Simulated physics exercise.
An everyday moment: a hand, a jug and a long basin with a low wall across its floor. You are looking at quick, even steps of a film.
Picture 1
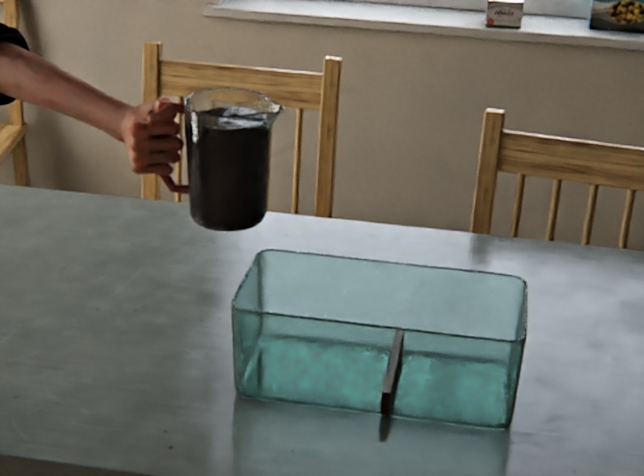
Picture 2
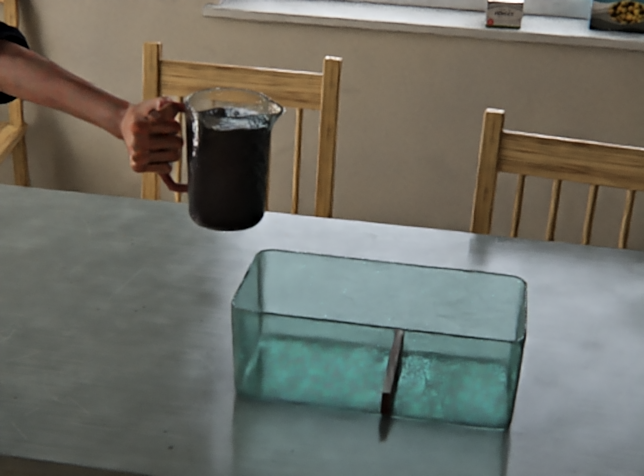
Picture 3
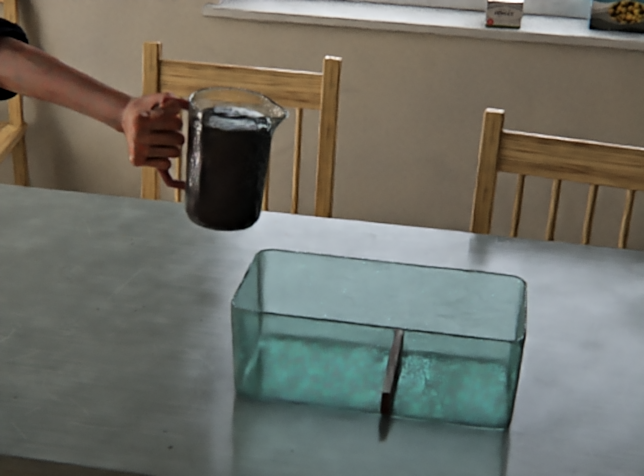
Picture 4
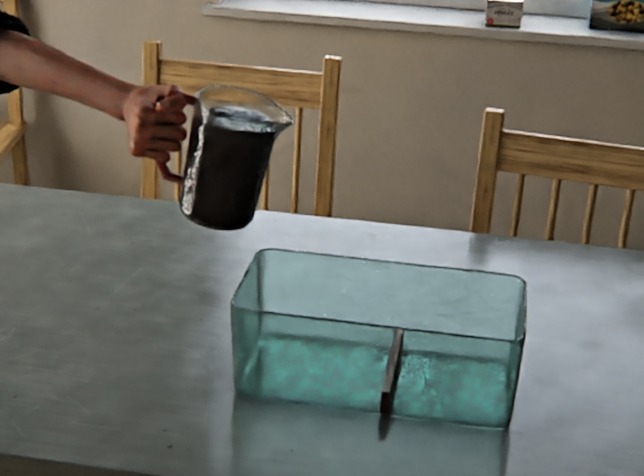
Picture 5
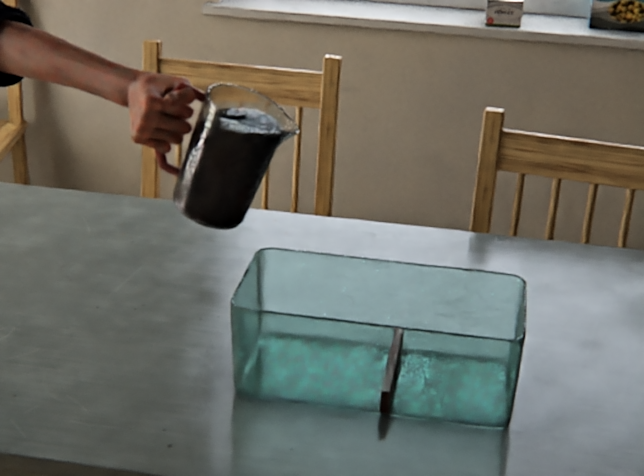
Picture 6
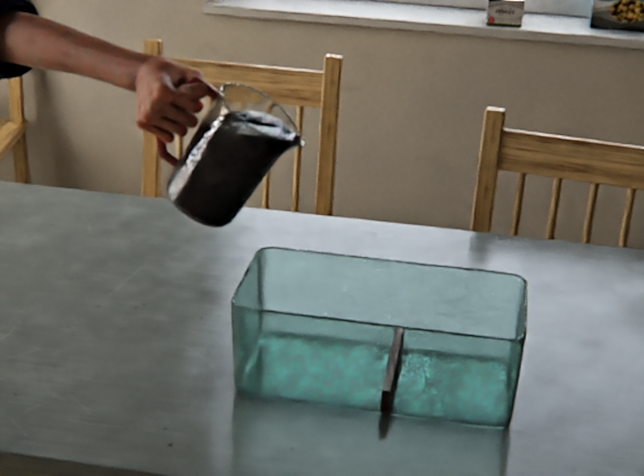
A hand reaching in from the left holds a glass jug of dark liquid above a grey table, seen from slightly above in a room with wooden chairs and a windowsill behind. Below and to the right sits a long, clear greenish basin with a low dark wall across its floor. The jug, upright at first, tilts gradually rightward, its liquid nearing the rim, while the camera stays still.
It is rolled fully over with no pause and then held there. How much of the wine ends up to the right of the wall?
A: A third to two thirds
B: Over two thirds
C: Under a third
Under a third.
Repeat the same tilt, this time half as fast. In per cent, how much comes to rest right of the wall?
Roughly 10 in a hundred.
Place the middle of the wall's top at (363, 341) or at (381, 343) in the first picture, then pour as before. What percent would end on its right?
Try one about 25 %, try two about 5 %.
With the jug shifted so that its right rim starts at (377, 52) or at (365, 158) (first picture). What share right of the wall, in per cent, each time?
First place gives some 80 %, second place some 90 %.
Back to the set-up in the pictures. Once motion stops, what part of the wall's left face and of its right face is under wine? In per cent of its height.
Left 80 per cent, right 10.
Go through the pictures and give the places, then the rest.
In the first picture, it leans 0°; its right rim is at (283, 109); the wine meets the walls at (190, 115) and (270, 123); the long basin's rim runs from (245, 278) to (526, 310); the wall's top is at (394, 360).
In the second picture, it leans 1°; its right rim is at (284, 110); the wine meets the walls at (191, 115) and (271, 123).
In the third picture, it leans 5°; its right rim is at (288, 115); the wine meets the walls at (194, 113) and (273, 125).
In the fourth picture, it leans 12°; its right rim is at (293, 121); the wine meets the walls at (197, 114) and (278, 127).
In the fifth picture, it leans 20°; its right rim is at (299, 131); the wine meets the walls at (198, 130) and (286, 131).
In the sixth picture, it leans 30°; its right rim is at (305, 143); the wine meets the walls at (192, 142) and (299, 135).
A moment on, the jug is tipped on its side and 72 per cent is still to pour, 8 is left of the wall and 0 right of it.
Next, the jug is tipped on its side and 32 per cent is still to pour, 45 is left of the wall and 1 right of it.
Then the jug is tipped on its side and 9 per cent is still to pour, 74 is left of the wall and 7 right of it.
Later the jug is tipped on its side and 2 per cent is still to pour, 83 is left of the wall and 10 right of it.
At rest 86 per cent lies left of the wall, 11 right of it and 3 outside.
